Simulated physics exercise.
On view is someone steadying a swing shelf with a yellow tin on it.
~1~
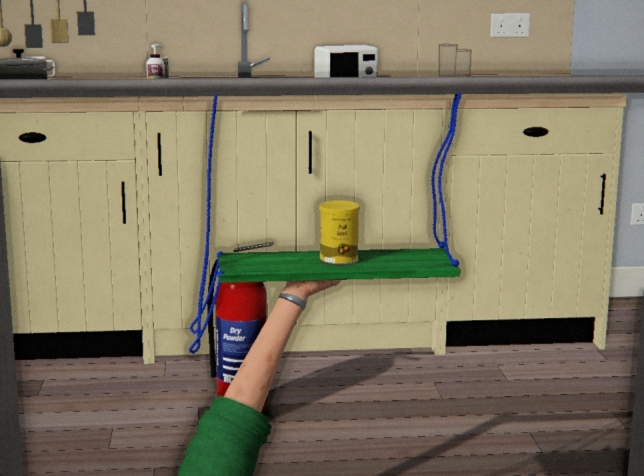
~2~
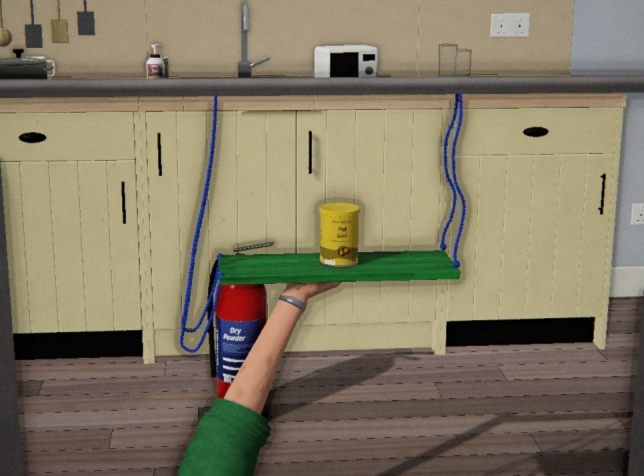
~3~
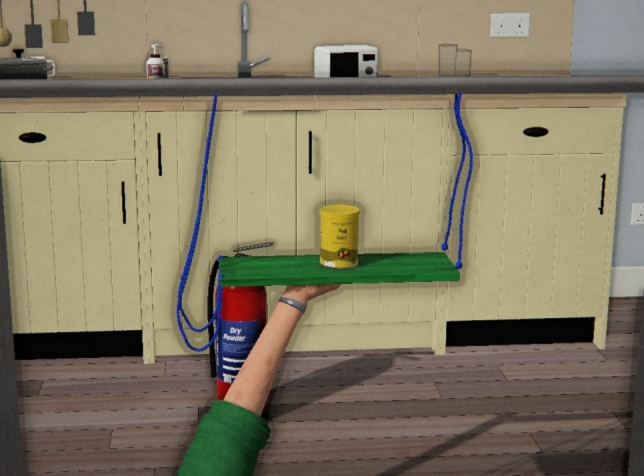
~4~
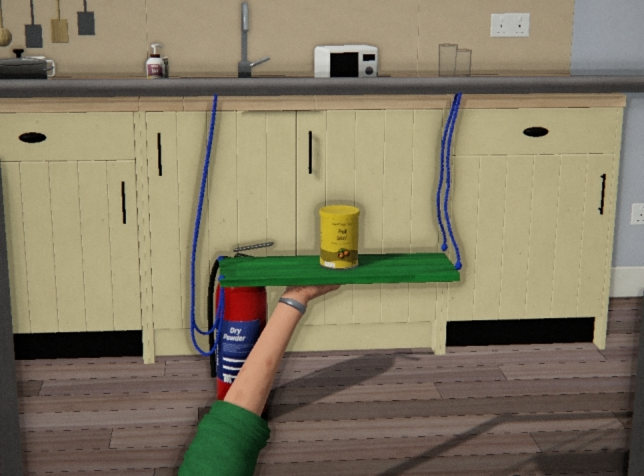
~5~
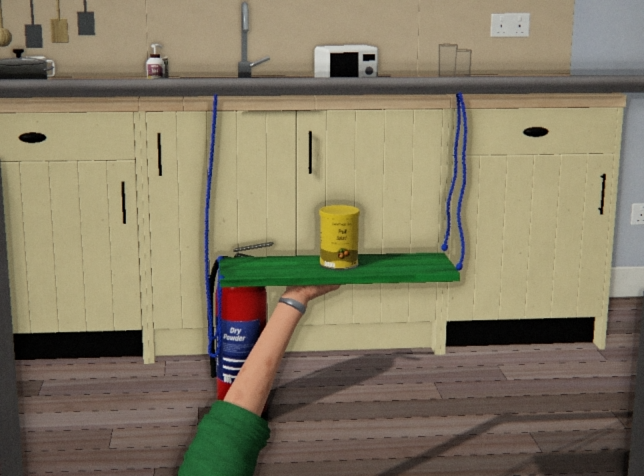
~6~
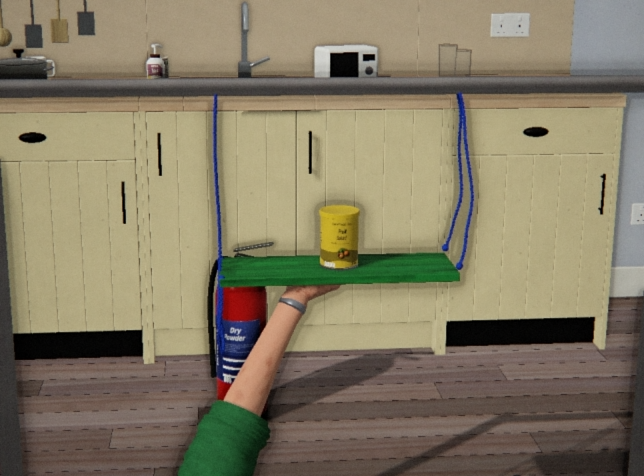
A hand in a green sleeve steadies a green shelf from below in a kitchen, seen straight on from a fixed view facing cream cupboards. A yellow tin stands on the shelf, with blue strings at both ends and a red fire extinguisher behind the left end. The shelf and tin sink very slightly, then stay almost still, while the slack strings sway and shift.
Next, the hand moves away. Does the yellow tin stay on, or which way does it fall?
It comes off at the left.
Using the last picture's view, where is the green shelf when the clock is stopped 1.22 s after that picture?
It should be at about (301, 327).
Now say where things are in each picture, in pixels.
In the first frame, yellow tin (339, 233); green shelf (341, 276).
In the second frame, yellow tin (339, 235).
In the third frame, yellow tin (339, 237).
In the fourth frame, yellow tin (339, 238); green shelf (341, 281).
In the fifth frame, yellow tin (339, 238).
In the sixth frame, yellow tin (339, 238); green shelf (341, 281); left strings slack, hanging in a loop; right strings almost straight.
Then, 0.58 s later than the last view, board tipped 42° down to the left; tin falling.
Then, 1.22 s later than the last view, board tipped 57° down to the left; tin on the floor.
Finally, board tipped 44° down to the left; tin on the floor. The yellow tin falls from the left end.
